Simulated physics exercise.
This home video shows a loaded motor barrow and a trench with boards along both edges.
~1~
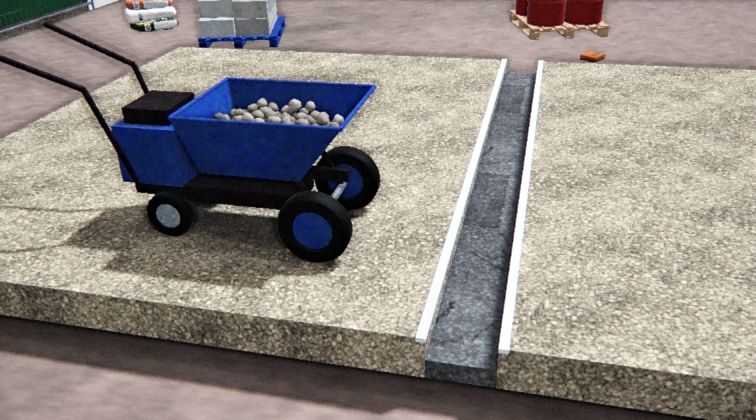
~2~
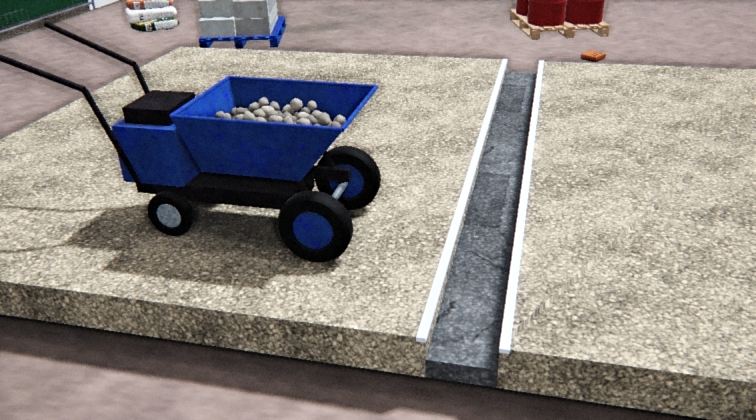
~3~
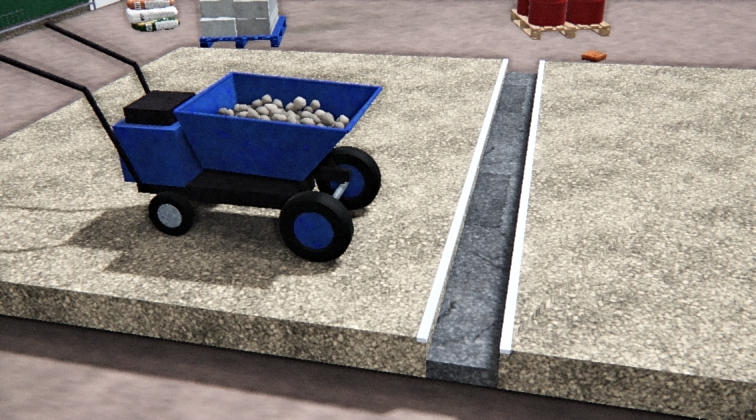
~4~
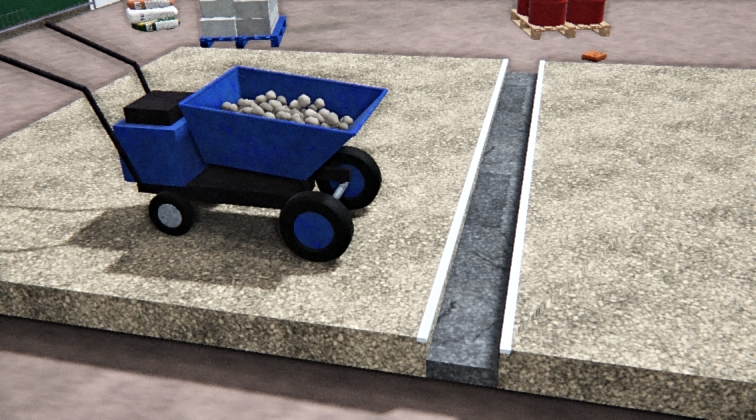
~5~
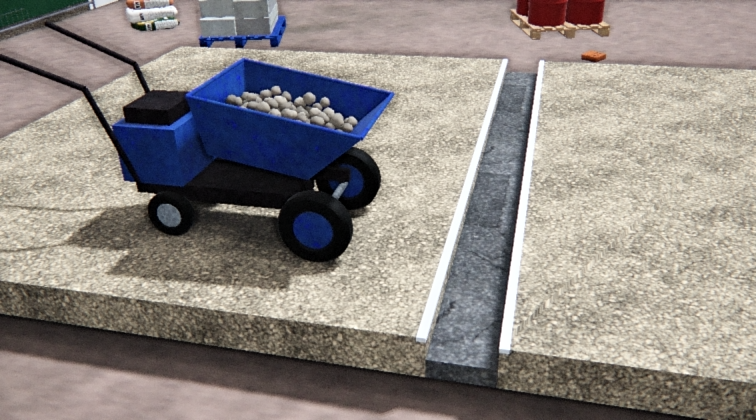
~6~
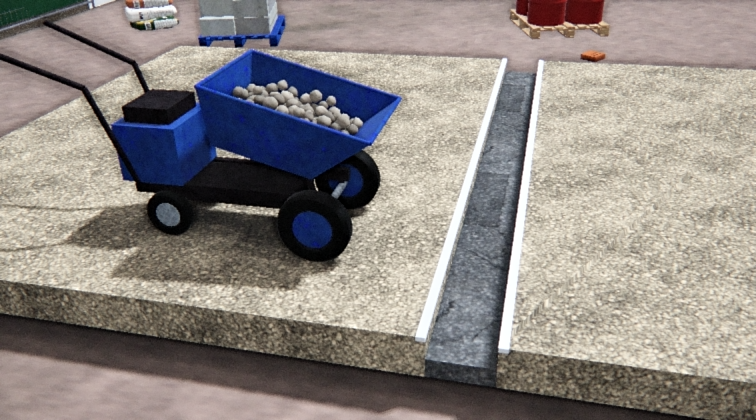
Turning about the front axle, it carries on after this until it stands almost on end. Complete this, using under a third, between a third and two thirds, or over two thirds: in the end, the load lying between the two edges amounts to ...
The load between the two edges amounts to over two thirds of it.
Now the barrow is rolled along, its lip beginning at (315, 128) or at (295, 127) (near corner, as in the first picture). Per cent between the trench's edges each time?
From the first spot you get 60 percent, and from the second 40 percent.
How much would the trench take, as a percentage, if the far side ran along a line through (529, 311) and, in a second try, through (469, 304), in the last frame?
Around 90 percent first, around 40 percent second.
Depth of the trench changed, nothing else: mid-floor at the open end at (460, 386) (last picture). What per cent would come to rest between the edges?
I'd put it at about 100 in a hundred.
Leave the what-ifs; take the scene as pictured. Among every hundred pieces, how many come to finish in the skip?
I'd say around 0 per cent.
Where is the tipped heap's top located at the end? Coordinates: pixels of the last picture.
Top, approx.: (459, 229).
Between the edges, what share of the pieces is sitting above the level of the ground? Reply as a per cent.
My best guess is some 30 per cent.
Soon after the last picture, skip tipped steeply; all in the skip.
A little later, skip tipped steeply; nearly all in the skip; a stray few short of the trench; a stray few in or heaped over the trench; a stray few falling.
Later still, skip tipped right over; about a quarter in the skip; a small part short of the trench; most in or heaped over the trench; a stray few beyond it.
At rest, skip tipped right over; a small part short of the trench; nearly all in or heaped over the trench; a stray few beyond it.
